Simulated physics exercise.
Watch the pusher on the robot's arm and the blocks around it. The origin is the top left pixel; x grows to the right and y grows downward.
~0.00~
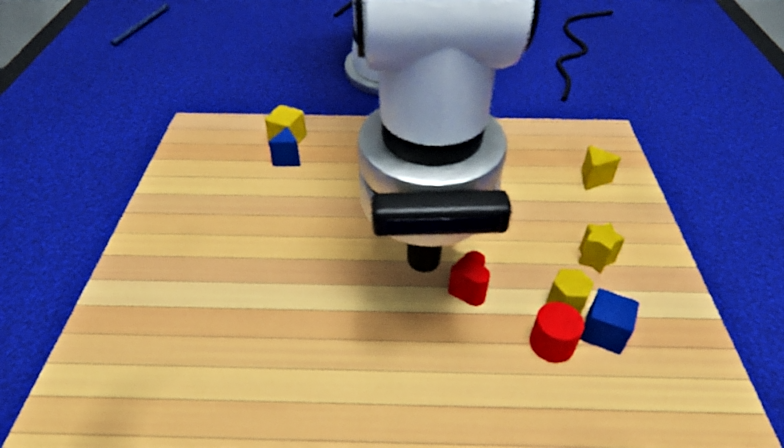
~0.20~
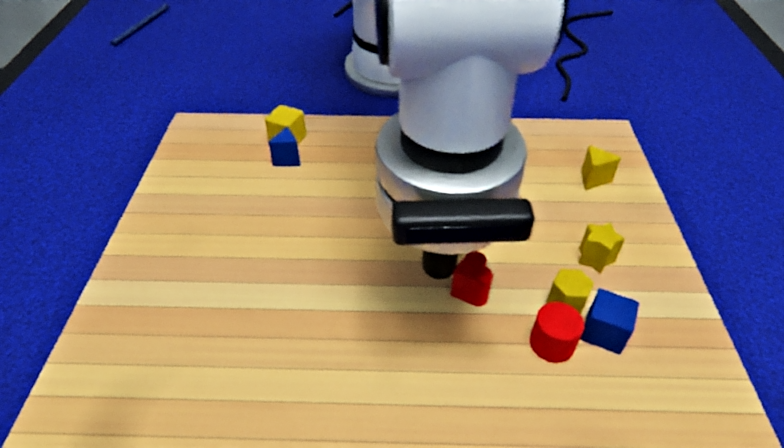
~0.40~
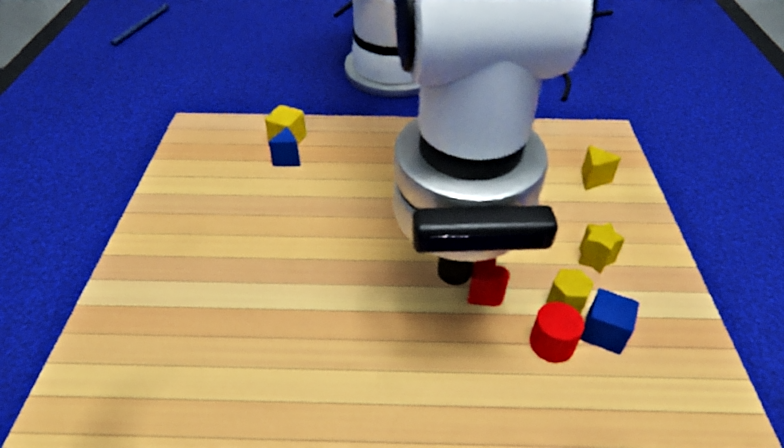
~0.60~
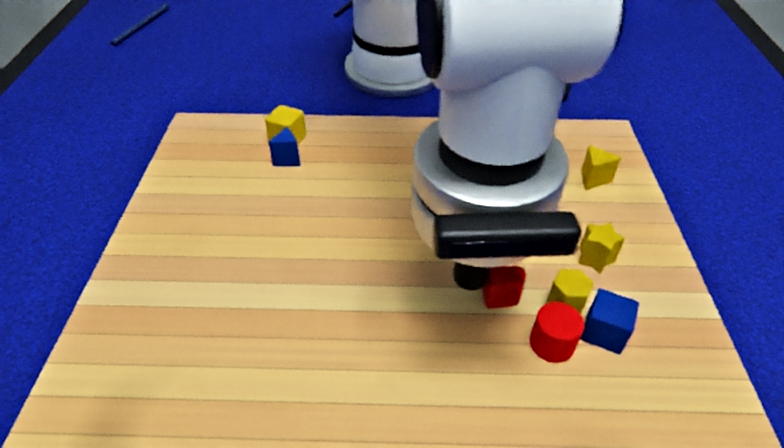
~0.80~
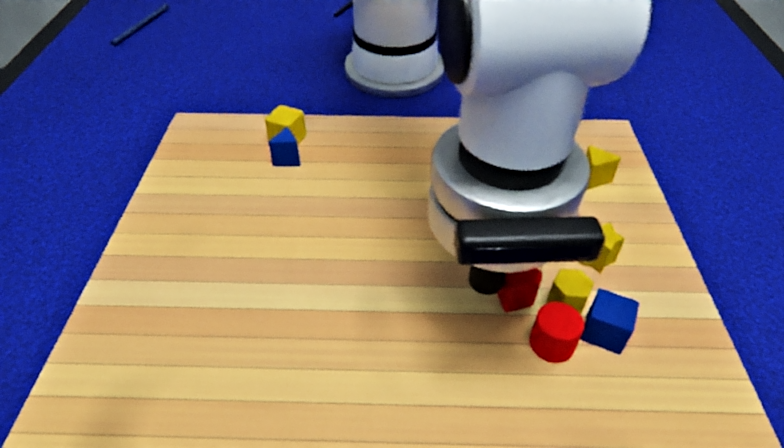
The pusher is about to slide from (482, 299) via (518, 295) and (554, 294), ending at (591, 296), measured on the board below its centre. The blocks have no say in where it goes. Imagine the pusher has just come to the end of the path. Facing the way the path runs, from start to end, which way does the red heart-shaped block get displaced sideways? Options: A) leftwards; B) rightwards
I choose A.
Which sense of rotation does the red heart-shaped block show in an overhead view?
From above, it looks like the red heart-shaped block goes counterclockwise.
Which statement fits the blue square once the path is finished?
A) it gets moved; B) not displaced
Letter A.
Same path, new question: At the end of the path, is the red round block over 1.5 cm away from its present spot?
Answer: No.
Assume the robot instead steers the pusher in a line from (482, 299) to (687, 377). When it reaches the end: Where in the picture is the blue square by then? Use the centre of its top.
Its top middle: (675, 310).
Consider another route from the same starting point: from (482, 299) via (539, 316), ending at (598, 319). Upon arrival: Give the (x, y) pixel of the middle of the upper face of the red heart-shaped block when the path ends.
My best guess is (558, 265).
What follows on the original path. Halfway along, pusher at (543, 277); red heart-shaped block at (576, 264), turned 15° anticlockwise; yellow six-sided block at (611, 281), turned 25° clockwise; blue square at (630, 314), turned 30° clockwise.
At the end, pusher at (599, 279); red heart-shaped block at (617, 253), turned 35° anticlockwise; red round block unmoved; yellow six-sided block at (638, 287), turned 50° clockwise; yellow star-shaped block at (609, 230), turned 35° anticlockwise; blue square at (639, 320), turned 60° clockwise.
